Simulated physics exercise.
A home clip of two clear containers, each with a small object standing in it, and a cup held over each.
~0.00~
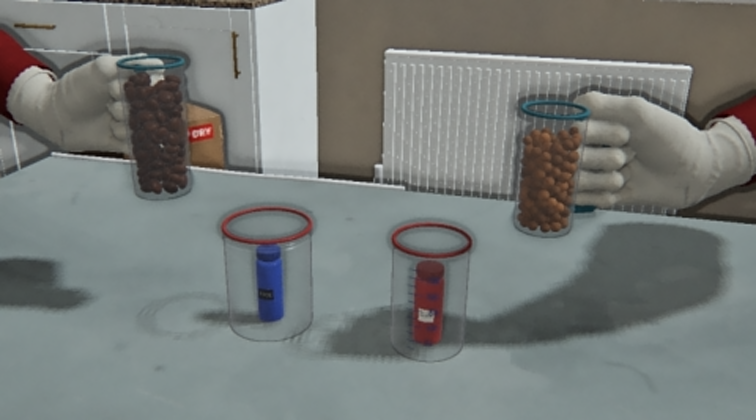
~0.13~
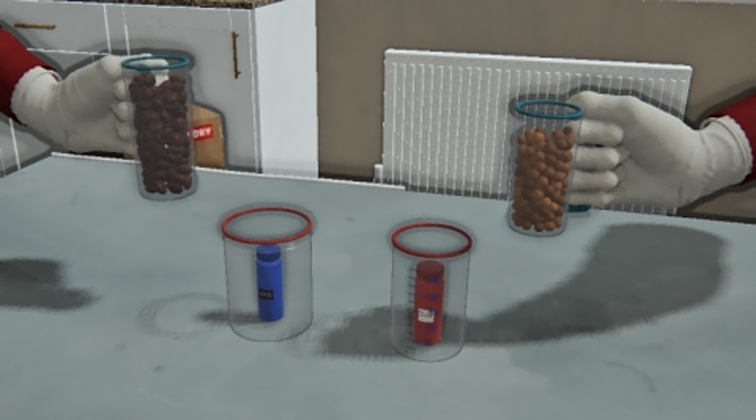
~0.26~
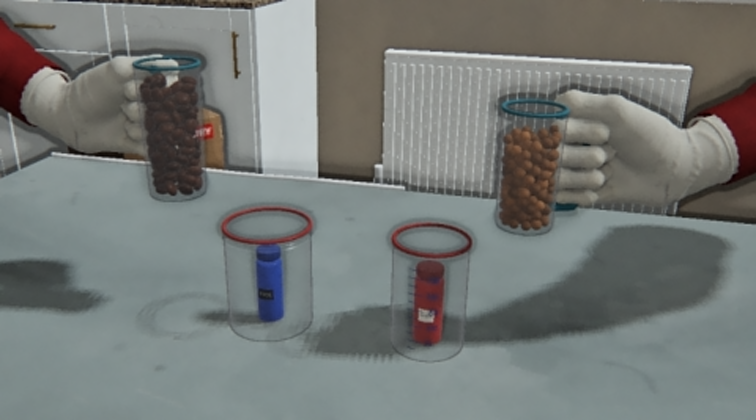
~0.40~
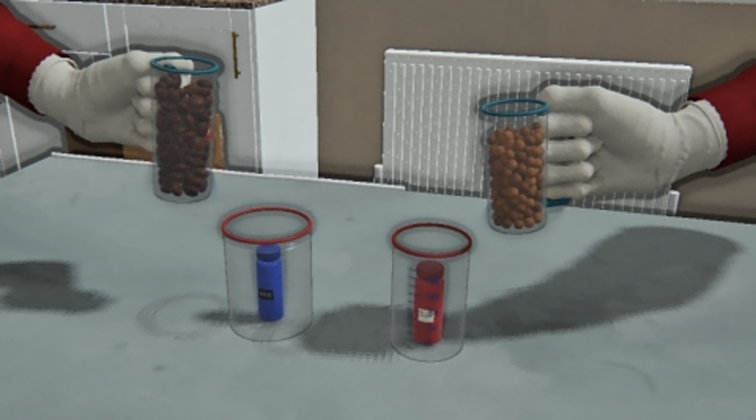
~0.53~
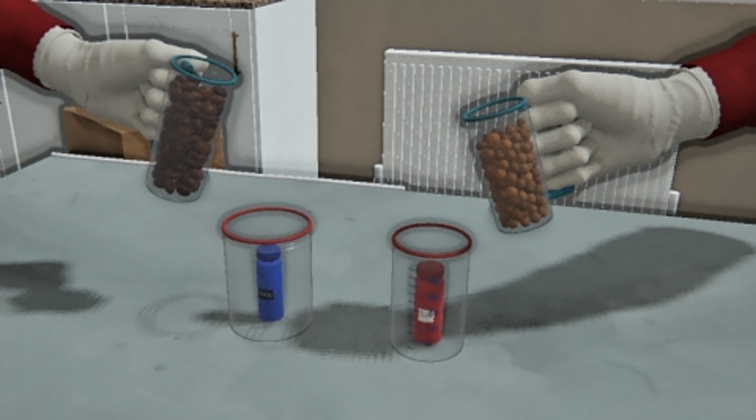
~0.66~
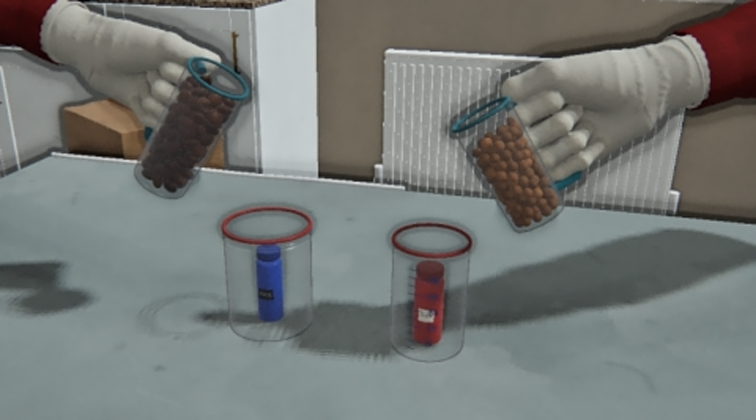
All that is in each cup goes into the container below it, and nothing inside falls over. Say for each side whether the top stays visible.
The left one remains in view above the fill; the right one remains in view above the fill.
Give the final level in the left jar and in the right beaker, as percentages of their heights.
Some 55 per cent left and 55 right.
By 1.10 s, left jar empty, all of its cupful still in the cup; right beaker empty, all of its cupful still in the cup.
By 1.49 s, left jar nearly empty, nearly all of its cupful still in the cup; right beaker nearly empty, the larger part of its cupful still in the cup.
By 1.83 s, left jar half full, none of its cupful still in the cup; right beaker a third full, none of its cupful still in the cup, one piece on the table.
When it is over (2.5 s), left jar half full (surface near (269, 268)), nothing beside it; right beaker half full (surface near (429, 286)), one piece on the table; the left thing is still showing; the right thing is still showing.
